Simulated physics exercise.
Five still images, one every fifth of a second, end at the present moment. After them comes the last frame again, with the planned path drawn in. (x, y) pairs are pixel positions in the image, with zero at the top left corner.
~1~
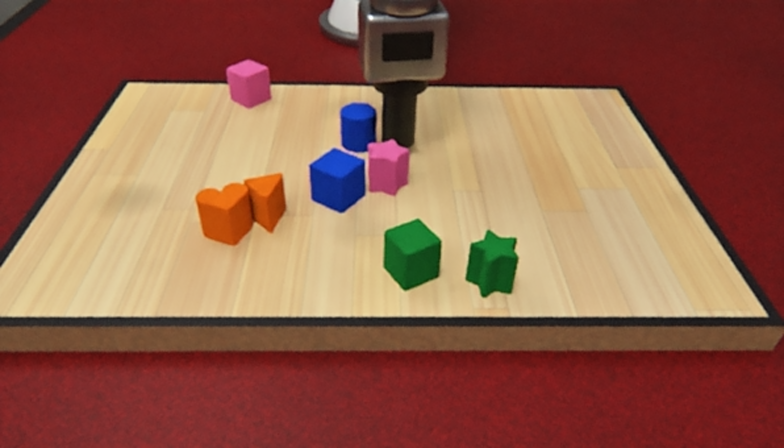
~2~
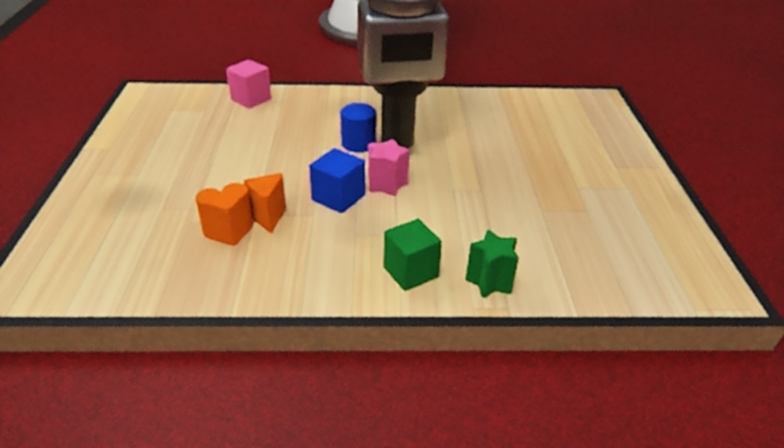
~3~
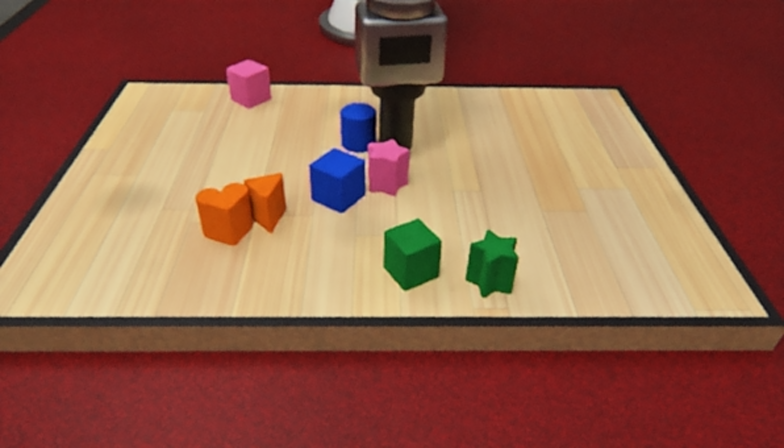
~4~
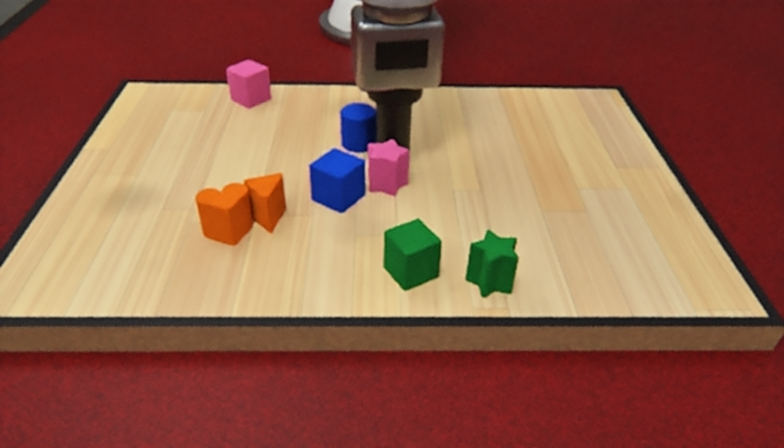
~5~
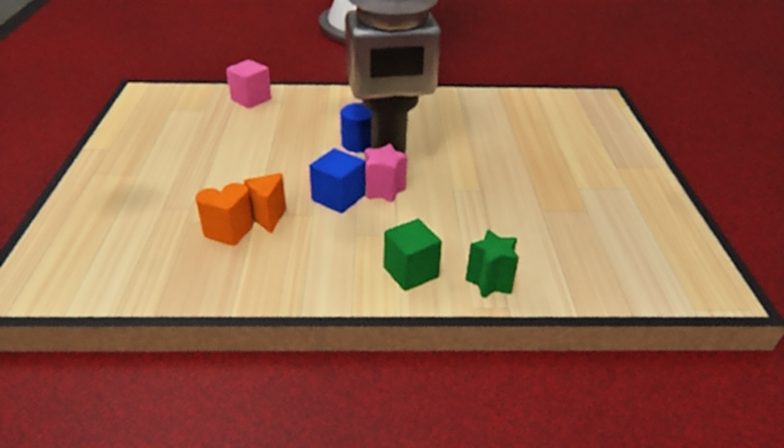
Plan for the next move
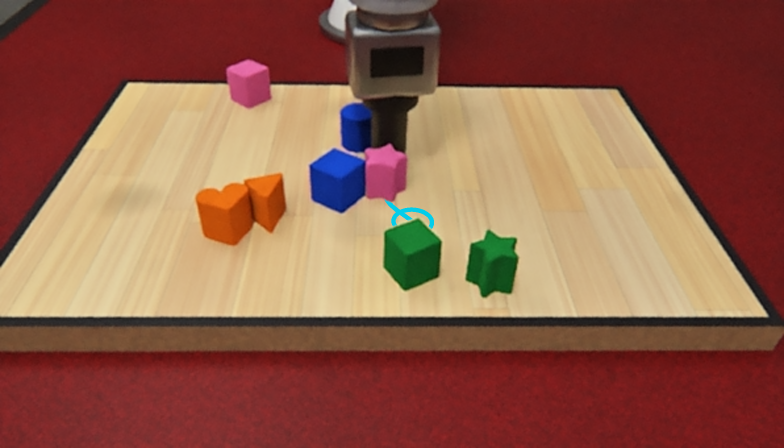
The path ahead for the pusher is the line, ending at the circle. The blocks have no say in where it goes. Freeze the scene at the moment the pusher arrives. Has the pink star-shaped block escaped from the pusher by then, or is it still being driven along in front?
The pusher will have lost it.
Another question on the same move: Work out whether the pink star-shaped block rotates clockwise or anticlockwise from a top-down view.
It goes round the way clock hands do.
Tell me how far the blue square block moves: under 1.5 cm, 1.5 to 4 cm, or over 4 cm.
Short, under 1.5 cm.
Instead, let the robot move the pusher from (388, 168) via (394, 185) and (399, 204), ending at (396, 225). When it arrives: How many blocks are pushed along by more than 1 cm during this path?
It shifts a single block.
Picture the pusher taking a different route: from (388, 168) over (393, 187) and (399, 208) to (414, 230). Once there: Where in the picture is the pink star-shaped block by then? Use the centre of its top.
I'd expect the centre of its top face to be at (371, 191).
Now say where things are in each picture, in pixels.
The first picture shows lower end of the pusher at (398, 141), tops of blocks, blue square block at (337, 162), pink star-shaped block at (387, 150).
The second picture shows pusher at (398, 142), blocks as before.
The third picture shows pusher at (396, 145), blocks as before.
The fourth picture shows pusher at (393, 151), blocks as before.
The fifth picture shows pusher at (389, 158), blue square block at (337, 162), pink star-shaped block at (385, 155).
The drawn path runs from (388, 168) by way of (385, 186) and (391, 205) to (413, 221).
What follows on the original path. Halfway along, pusher at (385, 186); pink star-shaped block at (380, 181), turned 30° clockwise.
At the end, pusher at (413, 211); blue square block not moved; pink star-shaped block at (384, 199), turned 75° clockwise.
